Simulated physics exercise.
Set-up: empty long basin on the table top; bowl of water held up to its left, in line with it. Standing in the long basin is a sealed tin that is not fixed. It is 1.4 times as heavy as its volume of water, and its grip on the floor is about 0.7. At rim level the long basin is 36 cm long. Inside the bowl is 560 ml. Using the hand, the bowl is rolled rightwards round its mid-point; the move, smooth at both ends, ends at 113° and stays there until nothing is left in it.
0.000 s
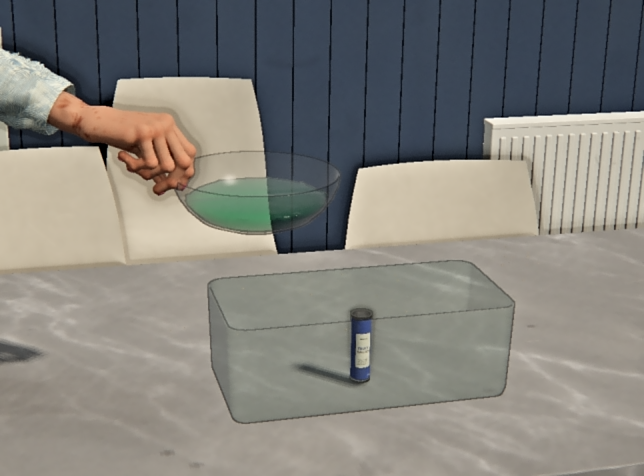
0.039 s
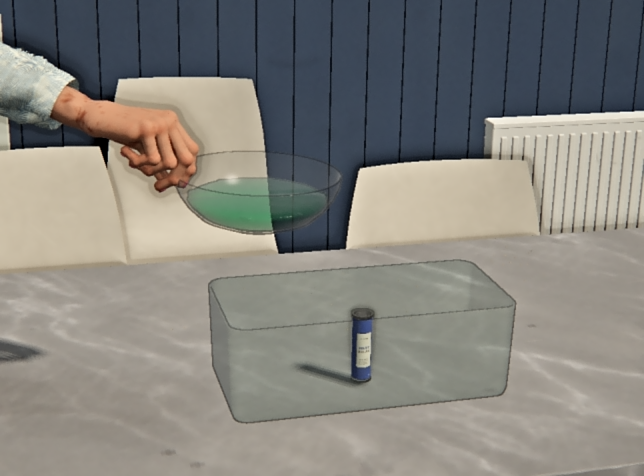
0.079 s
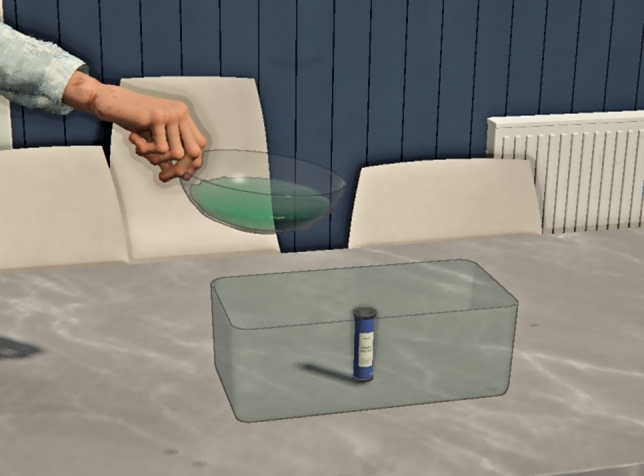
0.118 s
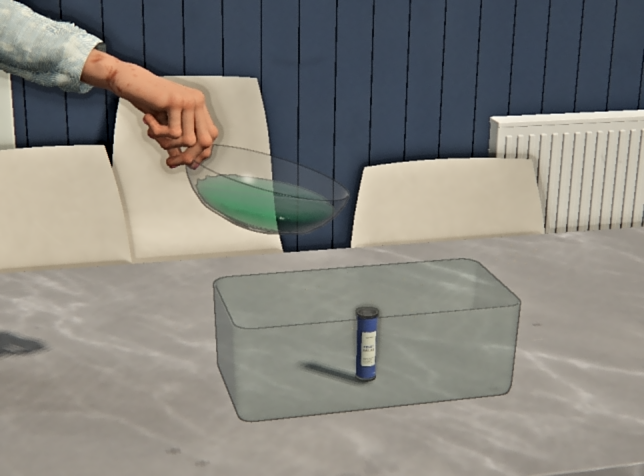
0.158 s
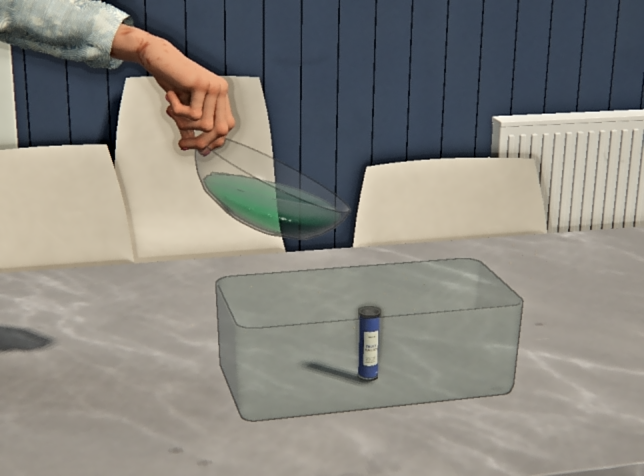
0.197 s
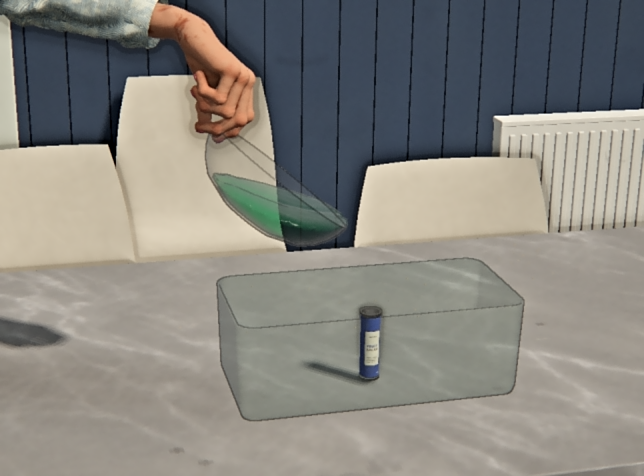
At a grey marbled table with pale chairs behind it, a hand holds a clear bowl of green liquid above and left of a long see-through basin with a small blue tin inside. The hand tilts the bowl rightwards, slightly at first, then steeply, the liquid shifting towards its lowered right rim.
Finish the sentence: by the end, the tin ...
By the end, the tin has toppled.
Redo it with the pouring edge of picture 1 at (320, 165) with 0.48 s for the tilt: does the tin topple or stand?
Result: Tin tipped over.
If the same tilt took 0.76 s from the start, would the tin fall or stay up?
In that case the tin stays vertical.
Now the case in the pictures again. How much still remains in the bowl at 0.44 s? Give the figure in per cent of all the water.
0 %.
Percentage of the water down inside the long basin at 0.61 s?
94 per cent, give or take a little.
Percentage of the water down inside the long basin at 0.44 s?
Close to 96 in a hundred.
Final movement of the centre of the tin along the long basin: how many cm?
7.5 cm.
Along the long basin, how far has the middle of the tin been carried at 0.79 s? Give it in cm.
Estimate: Around 8 cm.
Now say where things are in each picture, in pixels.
In the first picture, it leans 0°; its right rim is at (337, 170); the water meets the walls at (184, 199) and (325, 191); the long basin's rim runs from (218, 306) to (492, 283); the tin's top is at (362, 317).
In the second picture, it leans 2°; its right rim is at (338, 172); the water meets the walls at (185, 198) and (326, 193).
In the third picture, it leans 7°; its right rim is at (342, 179); the water meets the walls at (189, 193) and (329, 196).
In the fourth picture, it leans 15°; its right rim is at (345, 190); the water meets the walls at (194, 187) and (325, 199).
In the fifth picture, it leans 27°; its right rim is at (346, 205); the water meets the walls at (203, 181) and (317, 203).
In the sixth picture, it leans 39°; its right rim is at (341, 223); the water meets the walls at (212, 178) and (320, 209); 1 per cent is over the edge.
By 0.44 s the tilt is 109° and 0 per cent is still to pour; the tin stands where it began.
By 0.61 s the tilt is 113° and 0 per cent is still to pour; the tin leans 26°.
By 0.79 s the tilt is 113° and 0 per cent is still to pour; the tin lies on its side.
By 0.99 s the tilt is 113° and 0 per cent is still to pour; the tin lies on its side.
At rest the tin lies on its side.
